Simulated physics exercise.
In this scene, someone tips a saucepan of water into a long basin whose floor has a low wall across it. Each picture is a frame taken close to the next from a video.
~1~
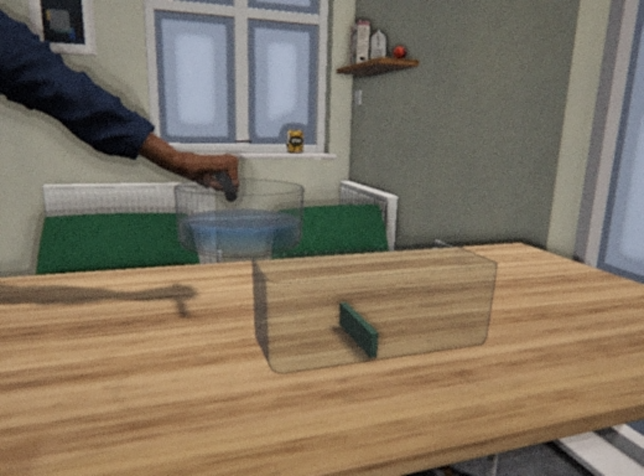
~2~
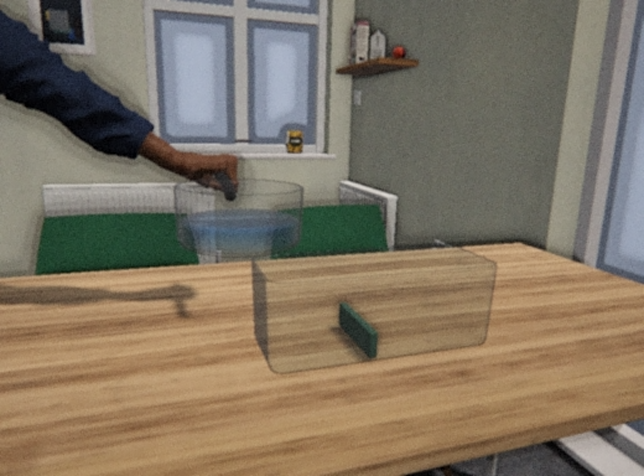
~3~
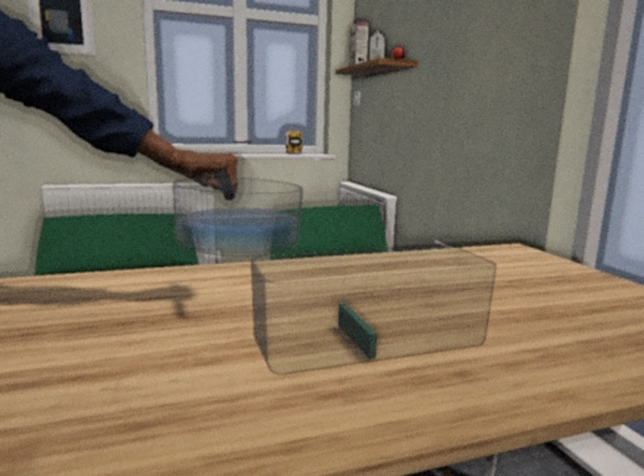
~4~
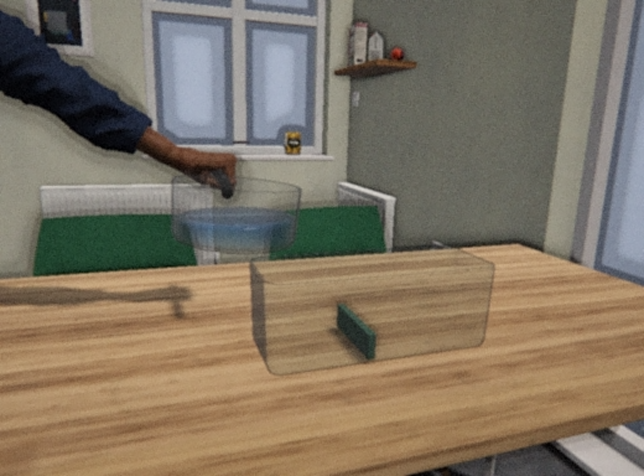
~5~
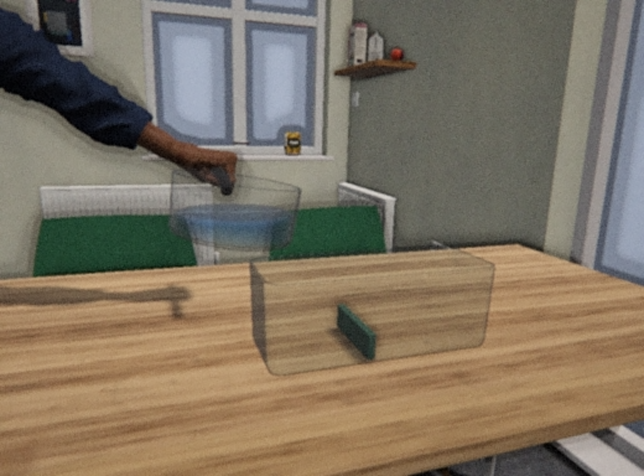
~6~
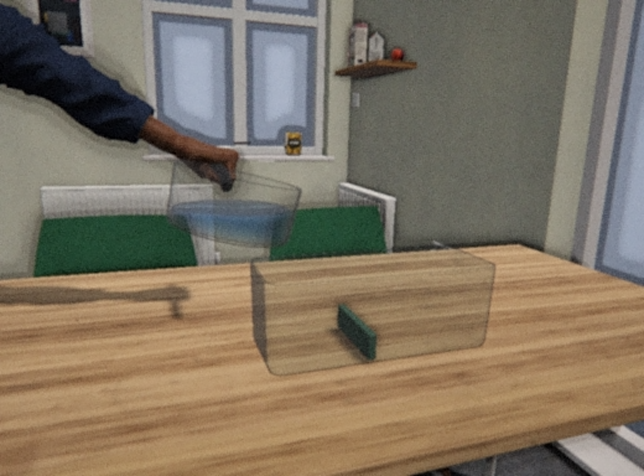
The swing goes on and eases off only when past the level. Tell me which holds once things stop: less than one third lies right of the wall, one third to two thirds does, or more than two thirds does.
Middle share.
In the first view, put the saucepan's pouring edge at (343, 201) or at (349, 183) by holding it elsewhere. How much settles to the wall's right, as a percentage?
Roughly 95 per cent, then roughly 95 per cent.
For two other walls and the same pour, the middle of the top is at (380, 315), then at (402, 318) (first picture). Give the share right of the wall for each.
That'd be about 5 percent for the first and about 15 percent for the other.
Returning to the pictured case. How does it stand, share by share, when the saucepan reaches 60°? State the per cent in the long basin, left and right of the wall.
On the left near 0 in a hundred, on the right near 0 in a hundred.
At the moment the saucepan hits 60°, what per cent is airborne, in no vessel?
Near 20 parts in a hundred.
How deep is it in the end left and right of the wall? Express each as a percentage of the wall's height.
Near 30 on the left, 40 on the right.
A moment on, the saucepan is tipped part way and 78 per cent is still to pour, 2 is left of the wall and 0 right of it.
Next, the saucepan is tipped on its side and 20 per cent is still to pour, 23 is left of the wall and 38 right of it.
Then the saucepan is tipped right over and 1 per cent is still to pour, 37 is left of the wall and 59 right of it.
Later the saucepan is tipped right over and 0 per cent is still to pour, 39 is left of the wall and 60 right of it.
Finally, 39 per cent lies left of the wall, 60 right of it and 1 outside.
